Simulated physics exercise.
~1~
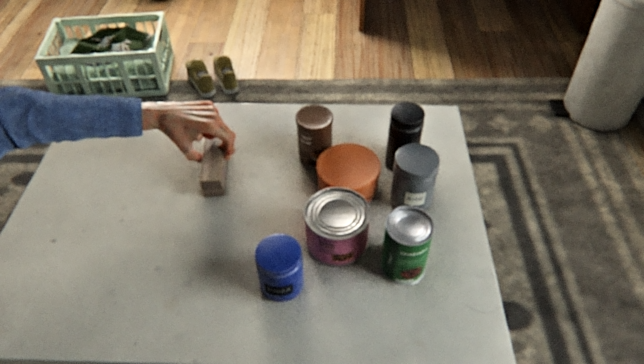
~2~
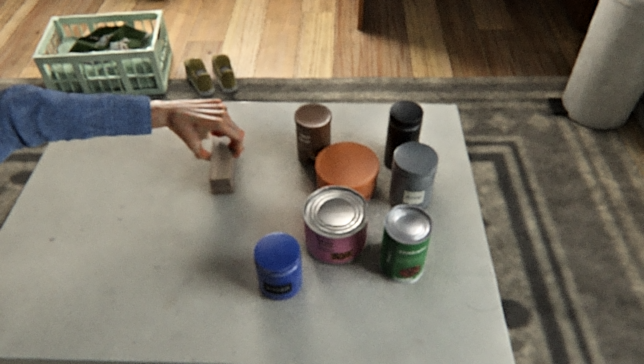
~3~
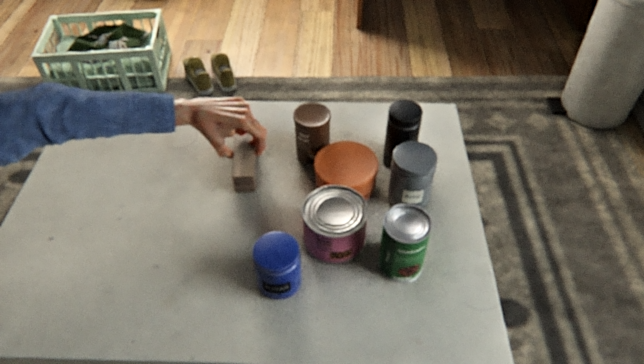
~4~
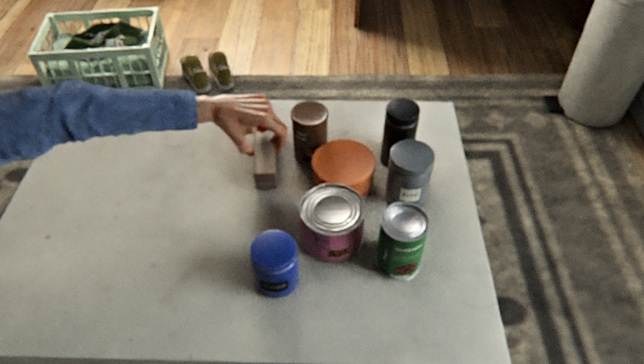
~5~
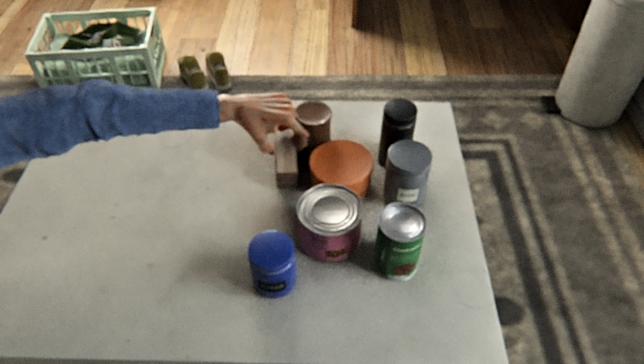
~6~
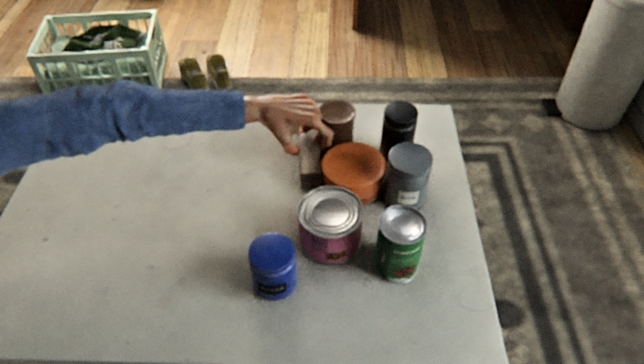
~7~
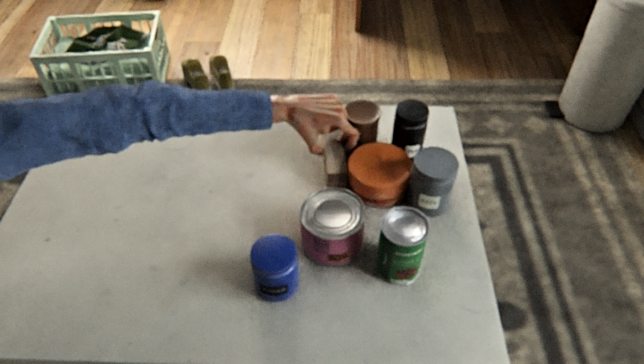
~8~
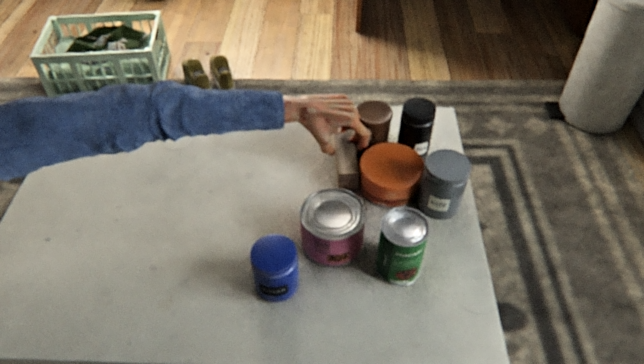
At the start, a hand in a blue sleeve holds a small block on a pale tabletop, left of seven containers. The hand slides the block slowly to the right across the open surface until it reaches the brown tin at the back. The tin begins moving right, and the orange tub soon shifts the same way. As the push continues, the grey jar and the black jar also move a little toward the right edge. At the end, the containers all remain upright on the table, with the blue jar, pink tub and green tin still in their places.
